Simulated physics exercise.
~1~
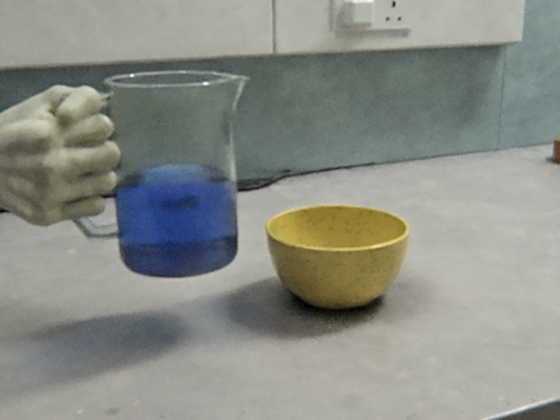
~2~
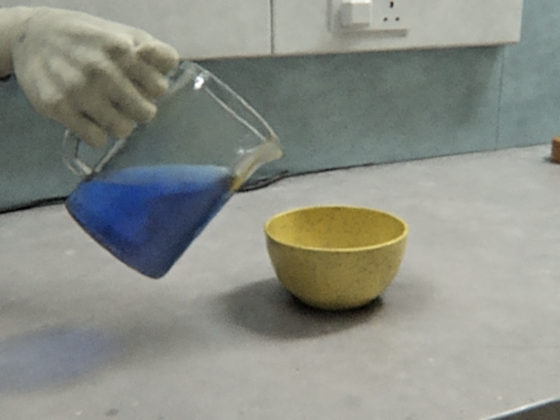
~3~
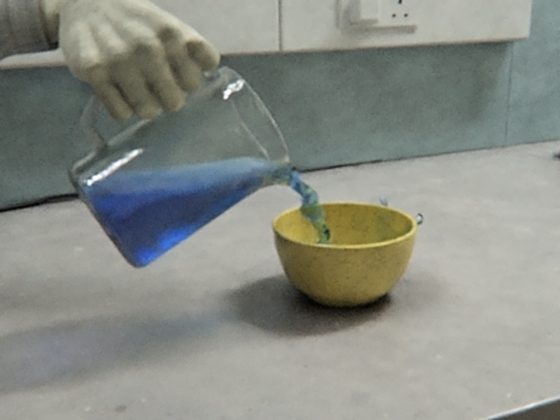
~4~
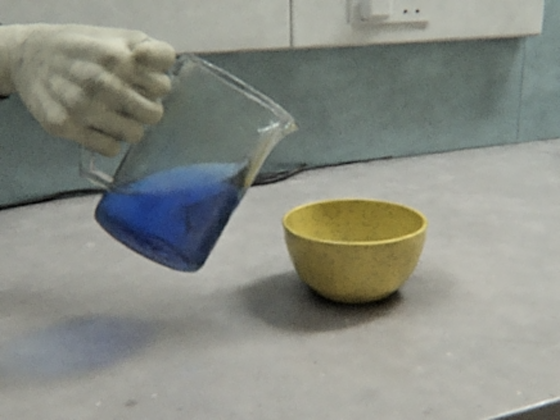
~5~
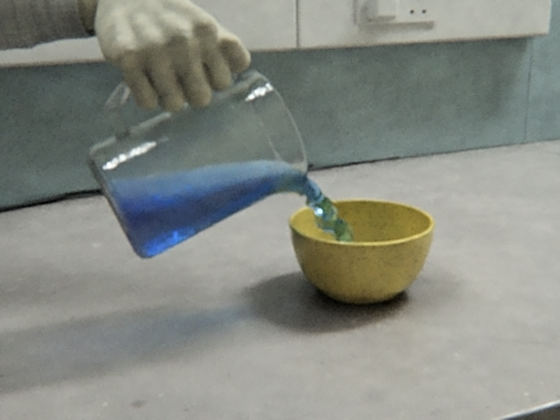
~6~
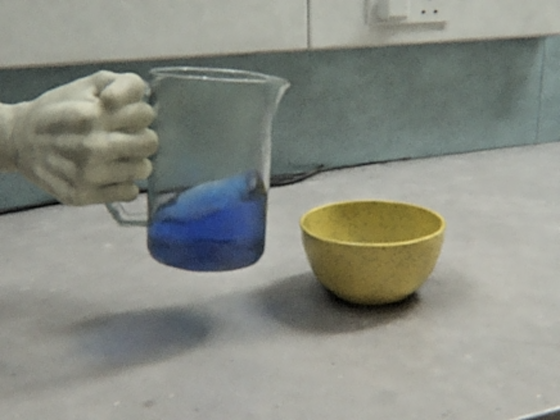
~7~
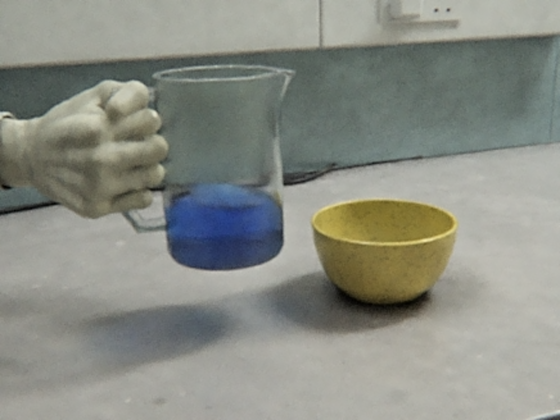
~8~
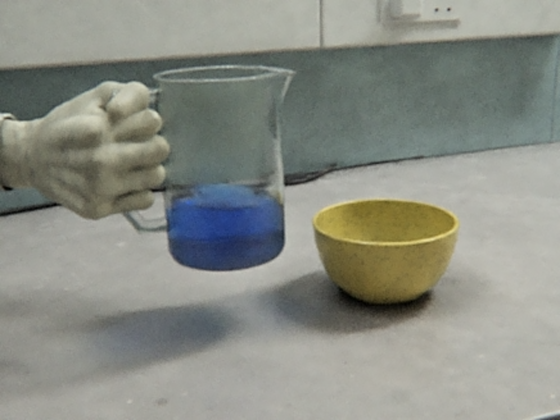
The clip opens with a pale-gloved hand holding a clear pitcher of blue liquid beside a speckled yellow bowl on a grey counter. The hand raises and tips the pitcher to the right until a twisting stream runs from its spout into the bowl. It then eases the pitcher partway back, and the stream stops. Next the hand tilts it steeply again, sending a second stream into the bowl. Finally it turns the pitcher upright, the liquid sloshing and then settling, and holds it still beside the bowl with a smaller amount of blue left inside.
